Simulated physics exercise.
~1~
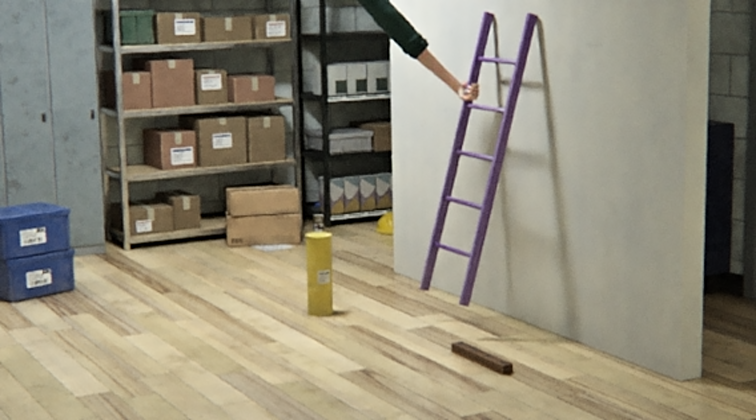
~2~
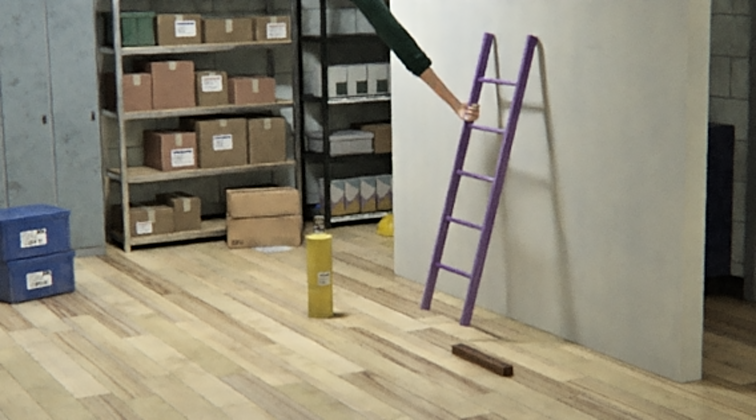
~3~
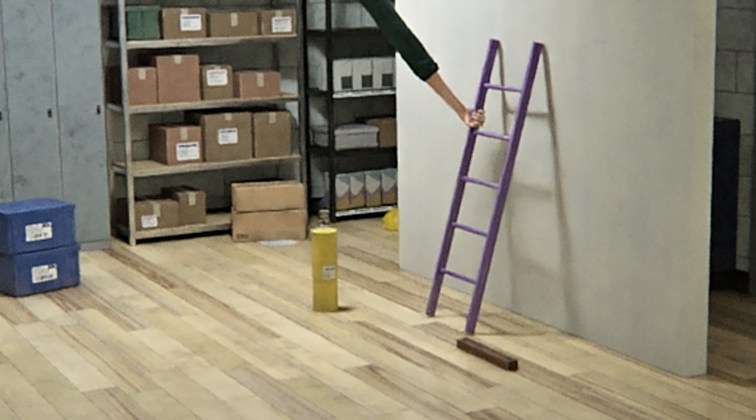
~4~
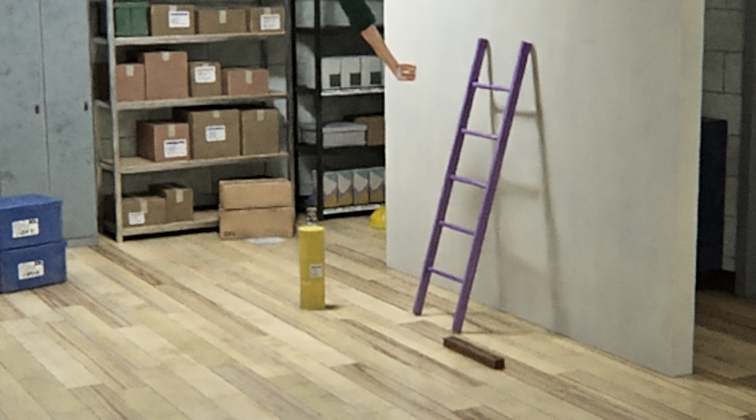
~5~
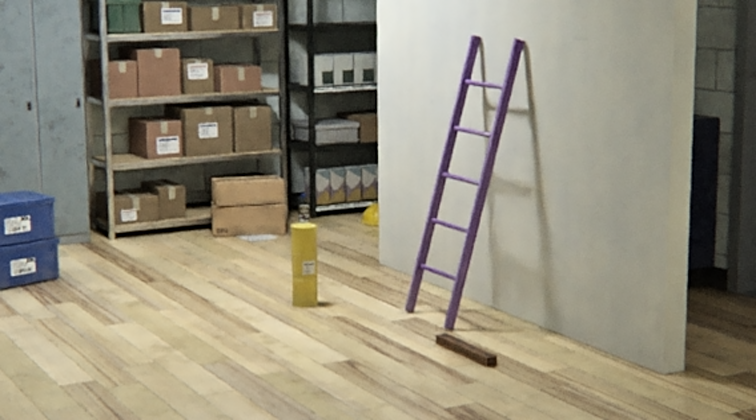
A purple ladder being lowered by a hand to the floor against a pale wall, then staying leaning after the hand lets go.
